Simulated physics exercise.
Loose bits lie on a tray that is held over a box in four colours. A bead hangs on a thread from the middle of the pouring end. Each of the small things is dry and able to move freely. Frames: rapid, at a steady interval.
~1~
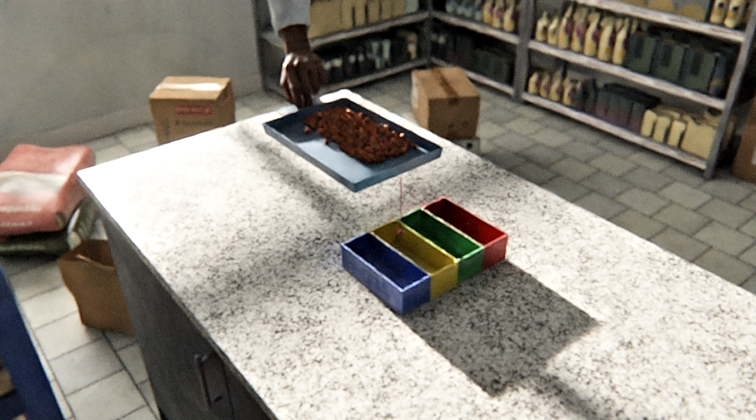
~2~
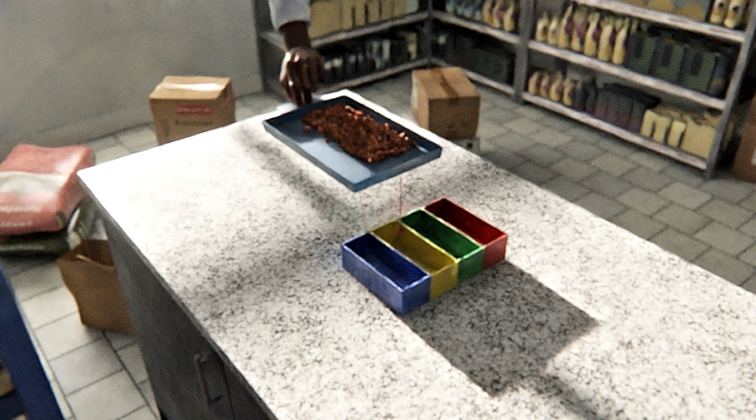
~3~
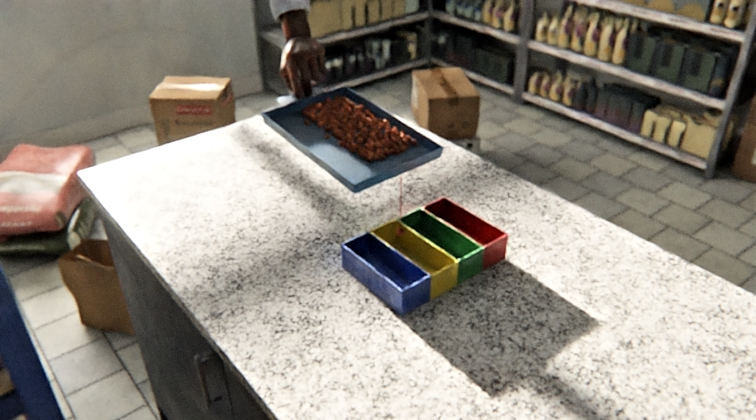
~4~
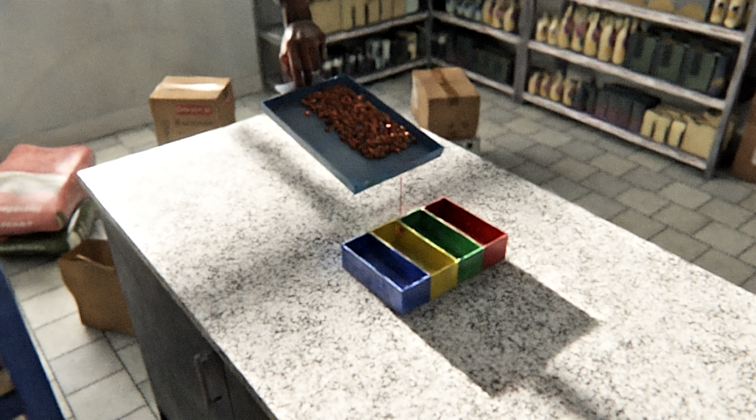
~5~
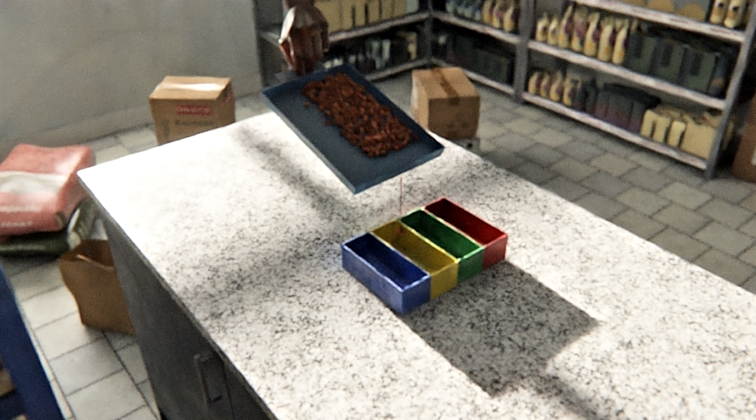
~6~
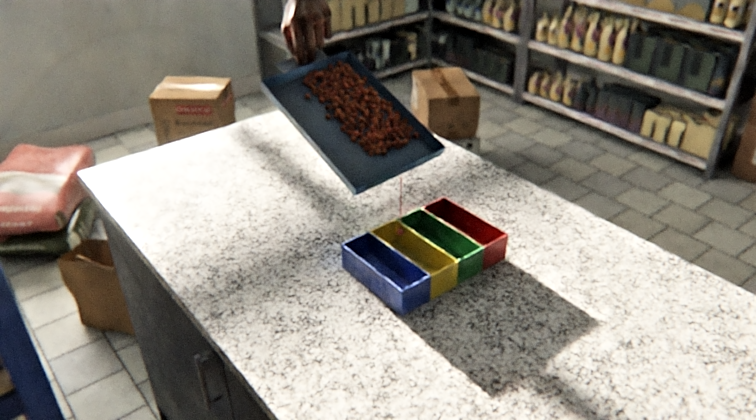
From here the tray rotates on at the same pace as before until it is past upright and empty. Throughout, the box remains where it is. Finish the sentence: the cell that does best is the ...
... Blue cell.
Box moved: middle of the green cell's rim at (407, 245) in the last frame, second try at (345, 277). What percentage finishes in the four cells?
First case around 80 %, second case around 40 %.
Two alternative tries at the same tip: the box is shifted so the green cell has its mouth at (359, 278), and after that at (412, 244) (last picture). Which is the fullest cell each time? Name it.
Position one: Red. Position two: The cell in yellow.
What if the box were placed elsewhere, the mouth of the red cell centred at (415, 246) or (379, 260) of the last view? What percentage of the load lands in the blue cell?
You'd get 0 in a hundred first and 0 in a hundred after that.
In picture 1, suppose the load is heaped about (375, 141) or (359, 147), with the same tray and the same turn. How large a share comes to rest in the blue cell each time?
It would be about 30 per cent for the first and about 40 per cent for the second.
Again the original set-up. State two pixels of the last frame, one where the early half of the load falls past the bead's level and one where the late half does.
For the early half I get (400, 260), and for the late half (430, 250).
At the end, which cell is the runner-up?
The runner-up: The yellow one.
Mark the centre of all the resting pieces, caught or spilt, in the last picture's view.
It settles centred around (409, 288).
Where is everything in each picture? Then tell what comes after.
The first frame shows corners of the pouring end near (354, 182) and (441, 147), level; middle of the load near (355, 133), clay pellets; bead on its thread near (401, 232); blue cell near (416, 293); yellow cell near (444, 278); green cell near (470, 264); red cell near (495, 250).
The second frame shows corners of the pouring end near (354, 182) and (441, 147), level; middle of the load near (355, 131).
The third frame shows corners of the pouring end near (355, 183) and (441, 147), tipped barely, lowest at the left corner; middle of the load near (355, 126).
The fourth frame shows corners of the pouring end near (355, 184) and (442, 146), tipped a little, lowest at the left corner; middle of the load near (356, 120).
The fifth frame shows corners of the pouring end near (356, 186) and (443, 146), tipped clearly, lowest at the left corner; middle of the load near (357, 113).
The sixth frame shows corners of the pouring end near (356, 187) and (444, 147), tipped clearly, lowest at the left corner; middle of the load near (358, 106); blue cell near (416, 293); yellow cell near (444, 278); green cell near (470, 264); red cell near (495, 250).
Shortly afterwards, tray tipped steeply; all but a few on the tray; only a few falling or outside the box.
Next, tray tipped past a quarter turn; the bulk on the tray; only a few in the blue cell; only a few in the yellow cell; only a few in the green cell; a little falling or outside the box.
Some moments later, tray tipped past a quarter turn; near a third in the blue cell; near a quarter in the yellow cell; a little in the green cell; only a few in the red cell; near a quarter falling or outside the box.
In the end, tray tipped past a quarter turn; near a third in the blue cell; near a quarter in the yellow cell; a little in the green cell; only a few in the red cell; near a quarter outside the box.
